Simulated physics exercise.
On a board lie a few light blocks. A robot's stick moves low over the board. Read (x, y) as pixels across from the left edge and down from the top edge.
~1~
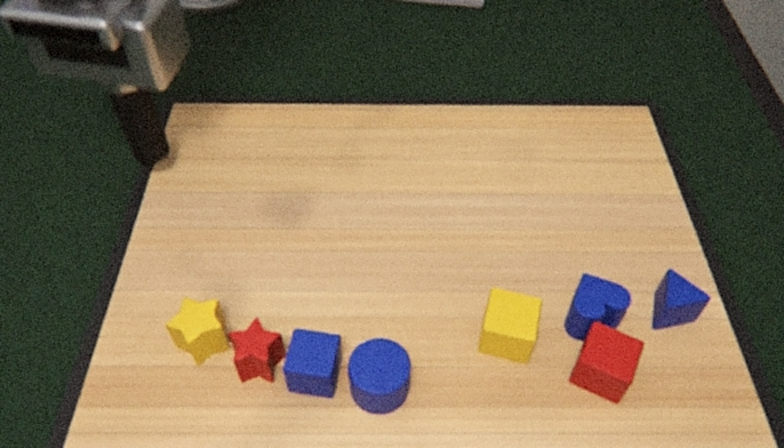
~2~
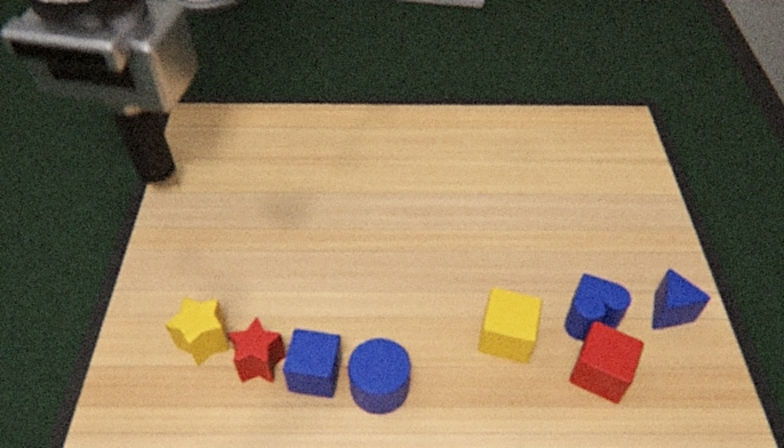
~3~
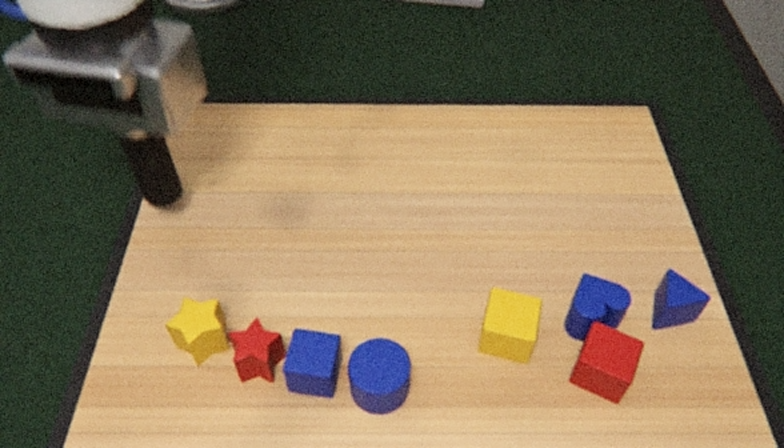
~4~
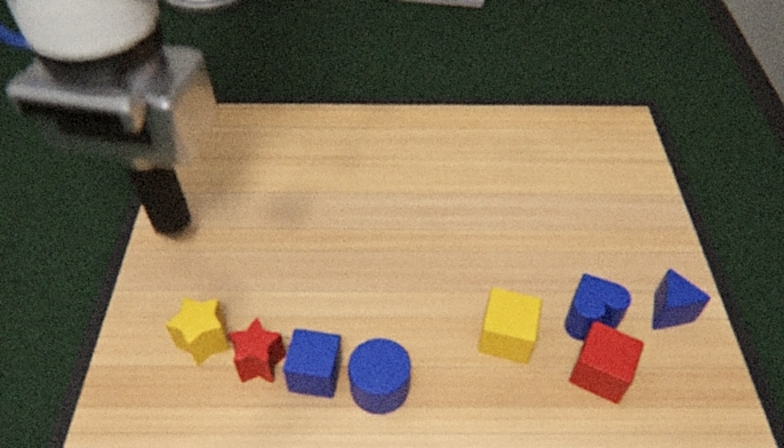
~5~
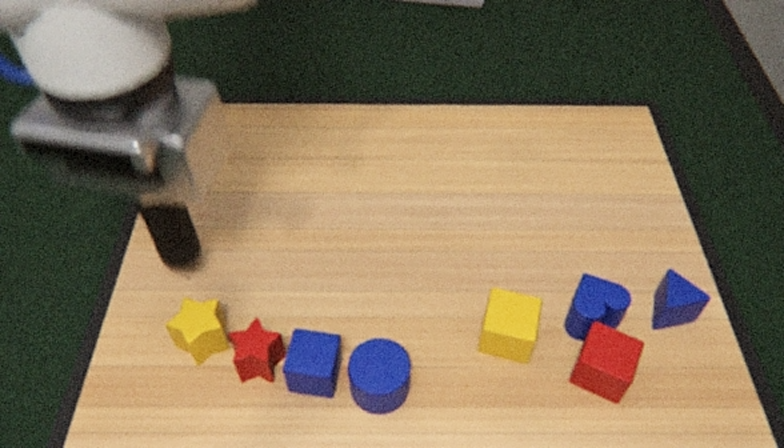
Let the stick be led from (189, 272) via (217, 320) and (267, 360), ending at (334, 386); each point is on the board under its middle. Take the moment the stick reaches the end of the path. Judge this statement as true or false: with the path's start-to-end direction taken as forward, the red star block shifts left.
My answer: True.
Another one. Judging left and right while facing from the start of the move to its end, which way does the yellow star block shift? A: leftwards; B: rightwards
B - rightwards.
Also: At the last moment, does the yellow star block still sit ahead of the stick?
I believe not.
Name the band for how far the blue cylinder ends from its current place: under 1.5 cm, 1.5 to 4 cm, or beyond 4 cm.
The answer is over 4 cm.
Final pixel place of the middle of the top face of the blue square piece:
The middle of its top is at (410, 393).
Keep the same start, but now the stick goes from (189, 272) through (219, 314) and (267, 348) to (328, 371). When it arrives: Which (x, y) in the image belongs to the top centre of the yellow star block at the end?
Its top middle is near (203, 340).
What follows on the original path. One third of the way, stick at (211, 304); yellow star block at (195, 333).
Two thirds of the way, stick at (263, 345); yellow star block at (201, 352), turned 45° clockwise; red star block at (287, 365); blue square piece at (337, 364); blue cylinder at (394, 369).
At the end, stick at (332, 371); yellow star block at (201, 352), turned 45° clockwise; red star block at (359, 393); blue square piece at (410, 393); blue cylinder at (471, 387).
